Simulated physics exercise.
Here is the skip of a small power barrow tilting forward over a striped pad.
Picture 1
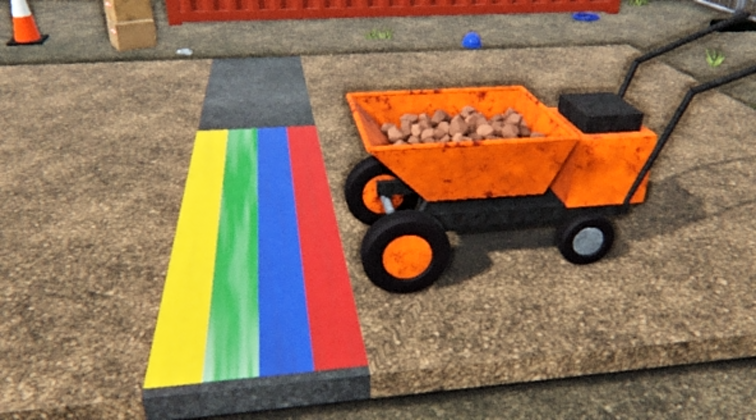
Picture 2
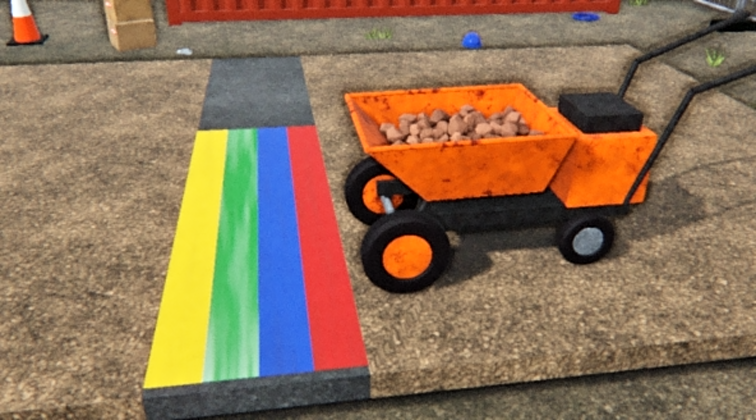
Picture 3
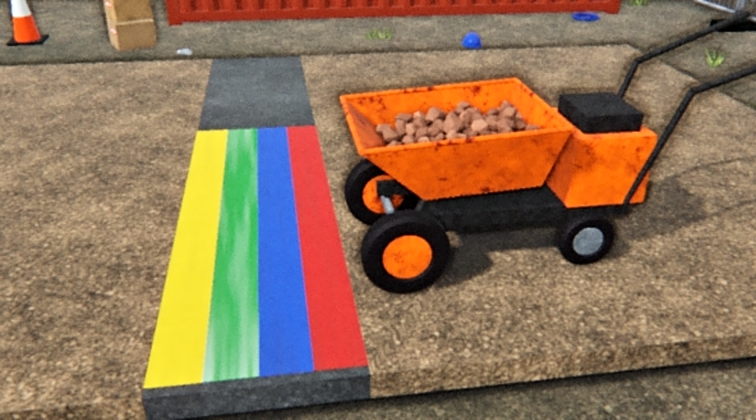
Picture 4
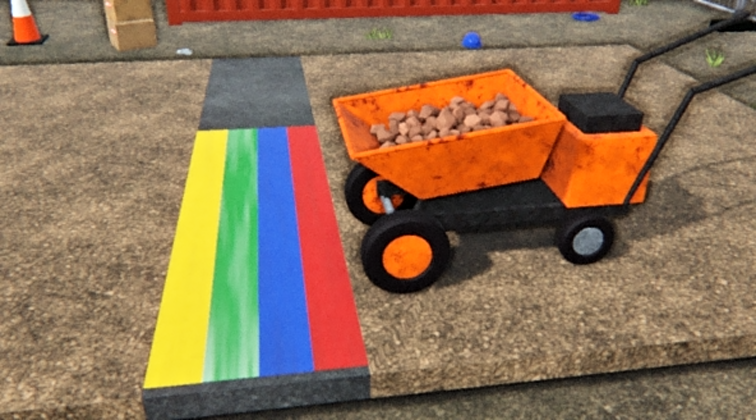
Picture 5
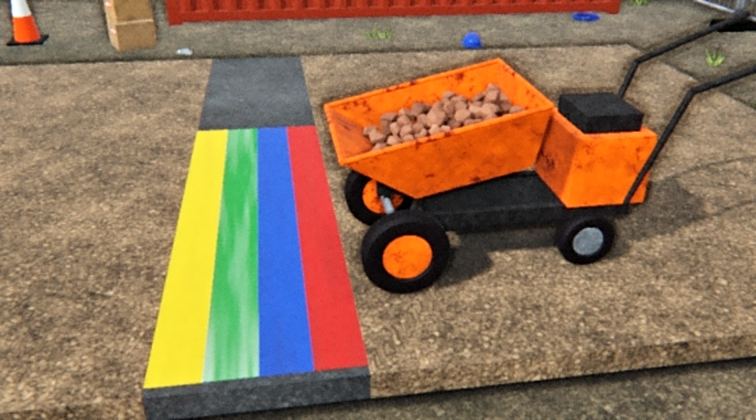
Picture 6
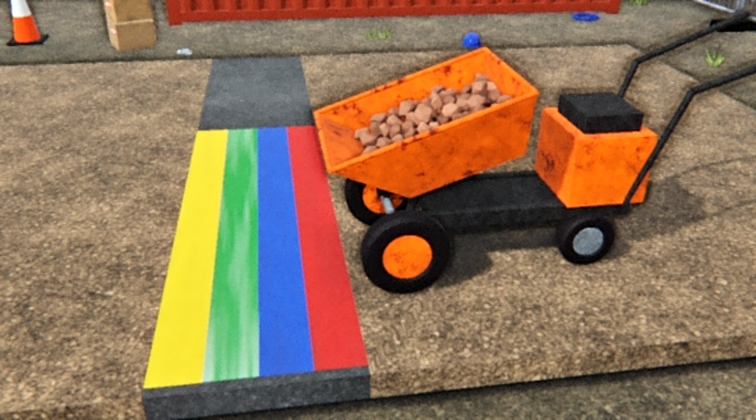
An orange skip loaded with brown rubble gradually tilts forward to the left on its stationary barrow.
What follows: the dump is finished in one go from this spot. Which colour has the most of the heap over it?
The green one gets the largest share.
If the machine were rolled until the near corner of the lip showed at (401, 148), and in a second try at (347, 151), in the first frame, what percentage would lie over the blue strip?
In turn 40 and 10 in a hundred.
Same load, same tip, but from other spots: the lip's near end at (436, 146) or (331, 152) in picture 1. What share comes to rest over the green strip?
About 20 and 30 per cent.
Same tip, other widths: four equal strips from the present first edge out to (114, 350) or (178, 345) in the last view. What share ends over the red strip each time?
Roughly 0 per cent, and 0 per cent.
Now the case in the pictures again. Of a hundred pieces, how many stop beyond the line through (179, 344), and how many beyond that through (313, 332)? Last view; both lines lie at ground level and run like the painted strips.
About 20 and 90 per cent.
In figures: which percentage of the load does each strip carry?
Red strip: 0 %, blue strip: 20 %, green strip: 35 %, yellow strip: 25 %.
Soon after the last picture, skip tipped steeply; all in the skip.
A little later, skip tipped right over; about two thirds in the skip; a small part over the blue strip; about a quarter over the green strip; a stray few over the yellow strip; a stray few falling.
Later still, skip tipped right over; a small part in the skip; about a quarter over the blue strip; about a third over the green strip; about a quarter over the yellow strip; a small part off the paint.
At rest, skip tipped right over; a small part in the skip; none over the red strip; about a quarter over the blue strip; about a third over the green strip; about a quarter over the yellow strip; a small part off the paint.
